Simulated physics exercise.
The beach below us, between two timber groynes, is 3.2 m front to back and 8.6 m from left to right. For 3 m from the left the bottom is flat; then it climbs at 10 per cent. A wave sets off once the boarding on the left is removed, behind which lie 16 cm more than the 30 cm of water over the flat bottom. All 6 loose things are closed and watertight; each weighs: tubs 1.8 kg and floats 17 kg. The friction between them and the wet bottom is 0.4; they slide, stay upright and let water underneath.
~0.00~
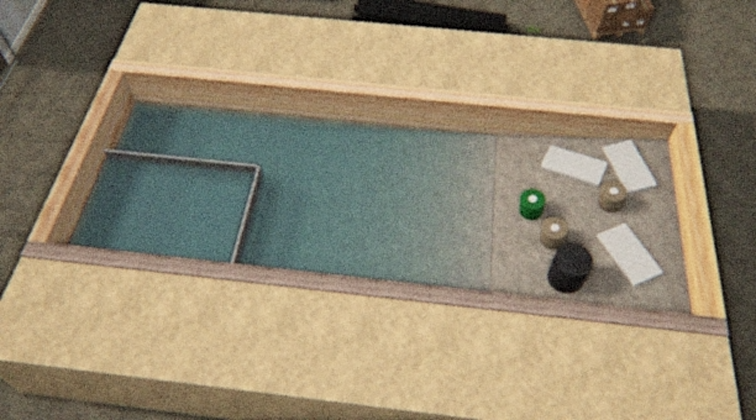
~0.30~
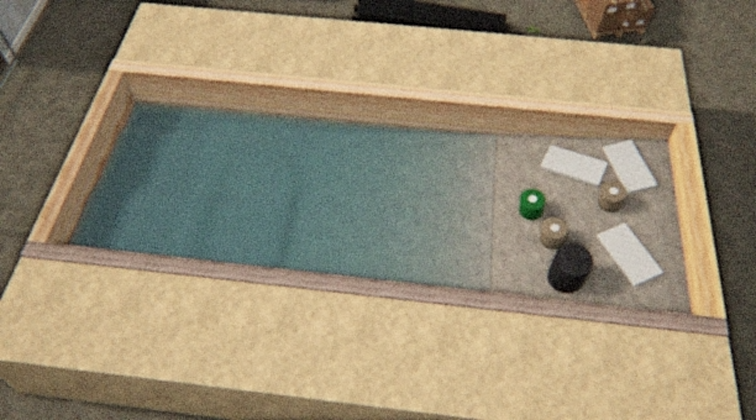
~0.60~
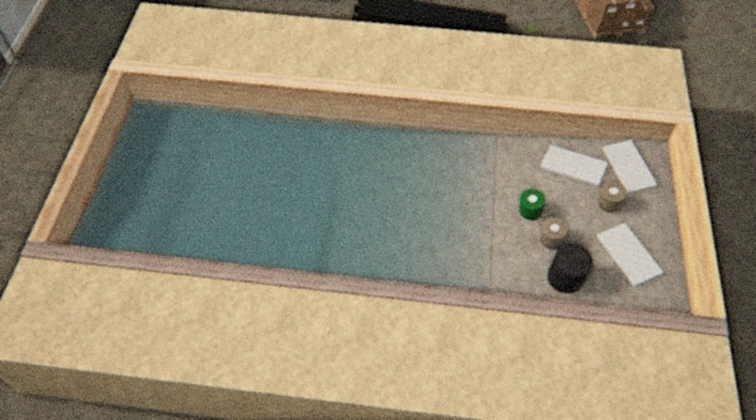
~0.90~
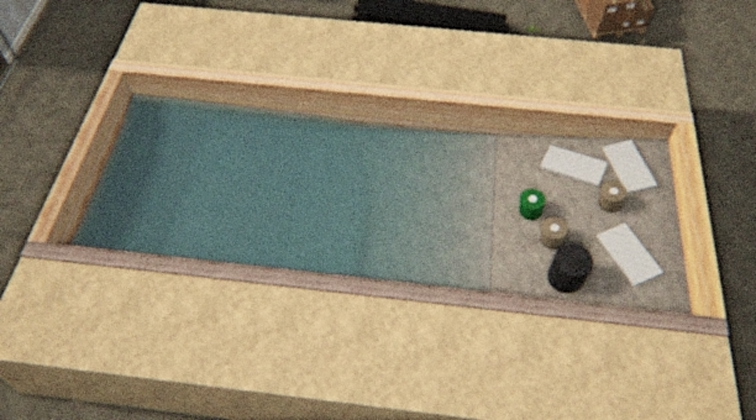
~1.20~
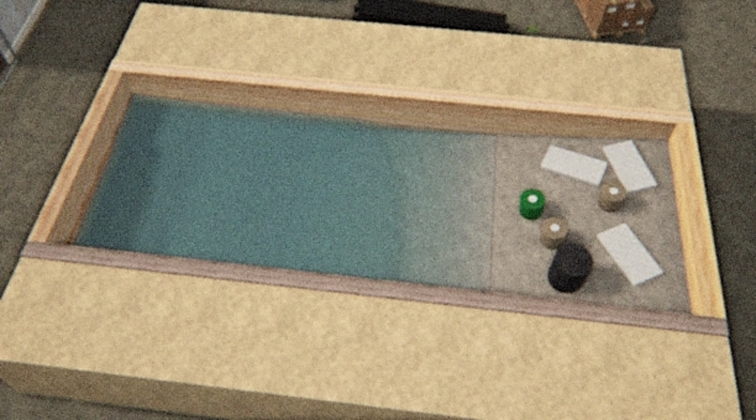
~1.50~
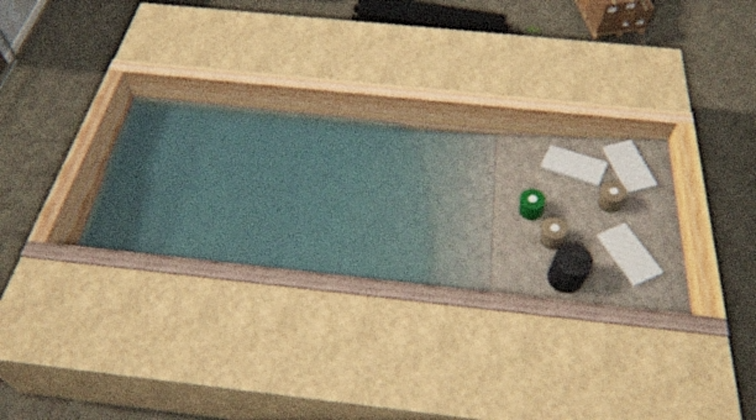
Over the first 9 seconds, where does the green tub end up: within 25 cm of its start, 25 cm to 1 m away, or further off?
It is left well away from its start.
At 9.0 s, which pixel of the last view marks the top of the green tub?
By that time it sits near (403, 198).
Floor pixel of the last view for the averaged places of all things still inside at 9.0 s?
Centre of the remaining things: Roughly (543, 207).
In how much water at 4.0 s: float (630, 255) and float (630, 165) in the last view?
First roughly 0 cm, second roughly 0 cm.
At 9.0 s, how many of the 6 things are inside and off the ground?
At that moment 2.
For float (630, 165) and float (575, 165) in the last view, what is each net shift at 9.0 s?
They sit 0 cm and 0 cm away, in the order given.
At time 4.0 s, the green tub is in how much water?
Near 4 cm deep.
After 2.1 s the green tub is near (535, 199), 0.0 m from its start, aground; 0 afloat.
After 4.0 s the green tub is near (551, 195), 0.2 m from its start, afloat; 1 afloat.
After 6.3 s the green tub is near (508, 210), 0.4 m from its start, afloat; 2 afloat.
After 9.0 s the green tub is near (403, 198), 1.9 m from its start, afloat; 2 afloat.
